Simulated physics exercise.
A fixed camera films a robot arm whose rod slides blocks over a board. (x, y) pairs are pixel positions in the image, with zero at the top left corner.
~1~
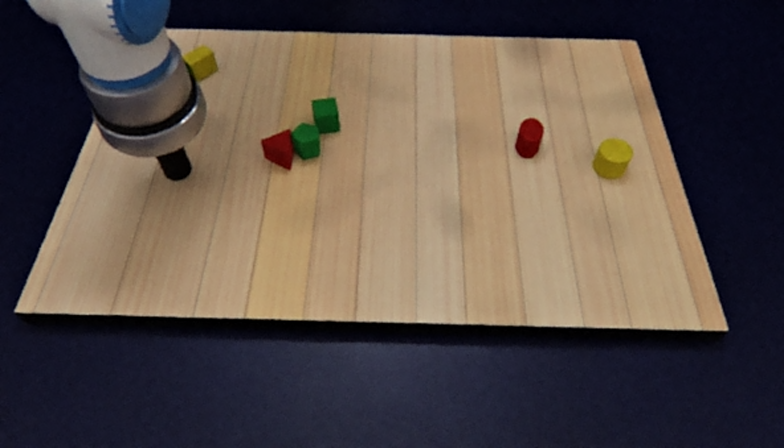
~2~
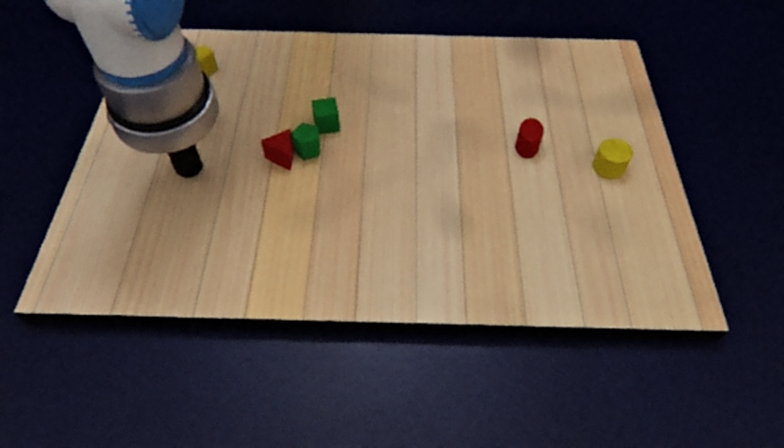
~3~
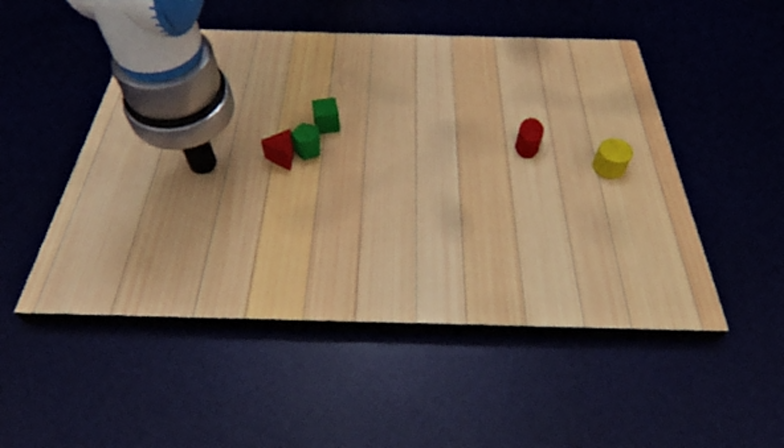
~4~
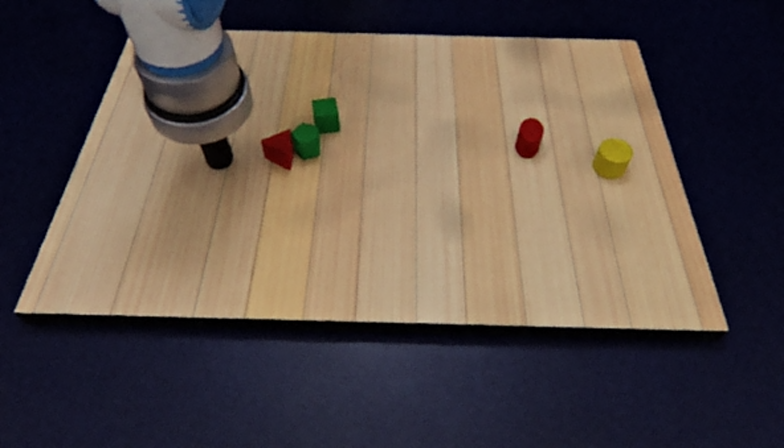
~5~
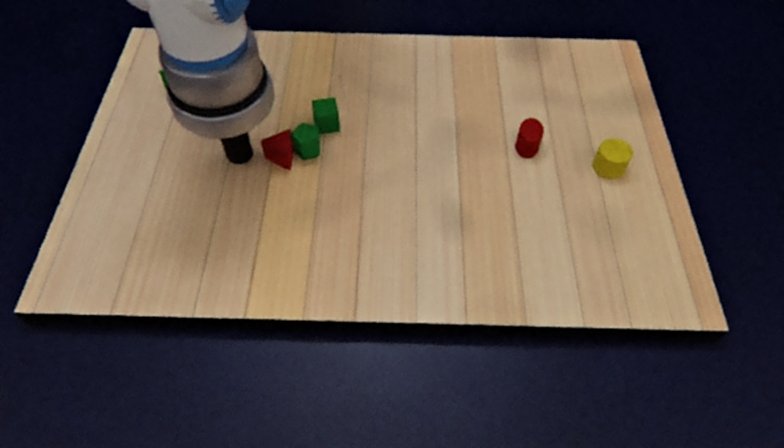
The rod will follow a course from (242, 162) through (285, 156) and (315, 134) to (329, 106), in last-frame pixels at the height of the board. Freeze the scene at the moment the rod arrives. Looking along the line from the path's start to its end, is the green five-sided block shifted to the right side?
Short answer: Yes.
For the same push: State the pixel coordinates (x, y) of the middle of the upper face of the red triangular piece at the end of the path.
Its top centre lands on (344, 110).
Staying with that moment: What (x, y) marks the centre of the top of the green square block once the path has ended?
I'd expect the centre of its top face to be at (351, 80).
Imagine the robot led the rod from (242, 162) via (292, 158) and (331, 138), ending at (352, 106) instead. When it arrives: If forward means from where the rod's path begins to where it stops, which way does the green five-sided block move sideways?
Side: Right.
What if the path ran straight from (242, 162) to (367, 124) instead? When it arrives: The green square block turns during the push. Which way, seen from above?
Viewed from above, counterclockwise.
On the path given first. One third of the way, rod (284, 149); red triangular piece (313, 132), turned 20° anticlockwise; green five-sided block (334, 126), turned 20° clockwise.
Two thirds of the way, rod (314, 126); red triangular piece (343, 118), turned 20° clockwise; green five-sided block (364, 121), turned 55° clockwise; green square block (331, 99).
At the end, rod (328, 98); red triangular piece (344, 110), turned 60° clockwise; green five-sided block (365, 121), turned 60° clockwise; green square block (351, 80), turned 55° clockwise.
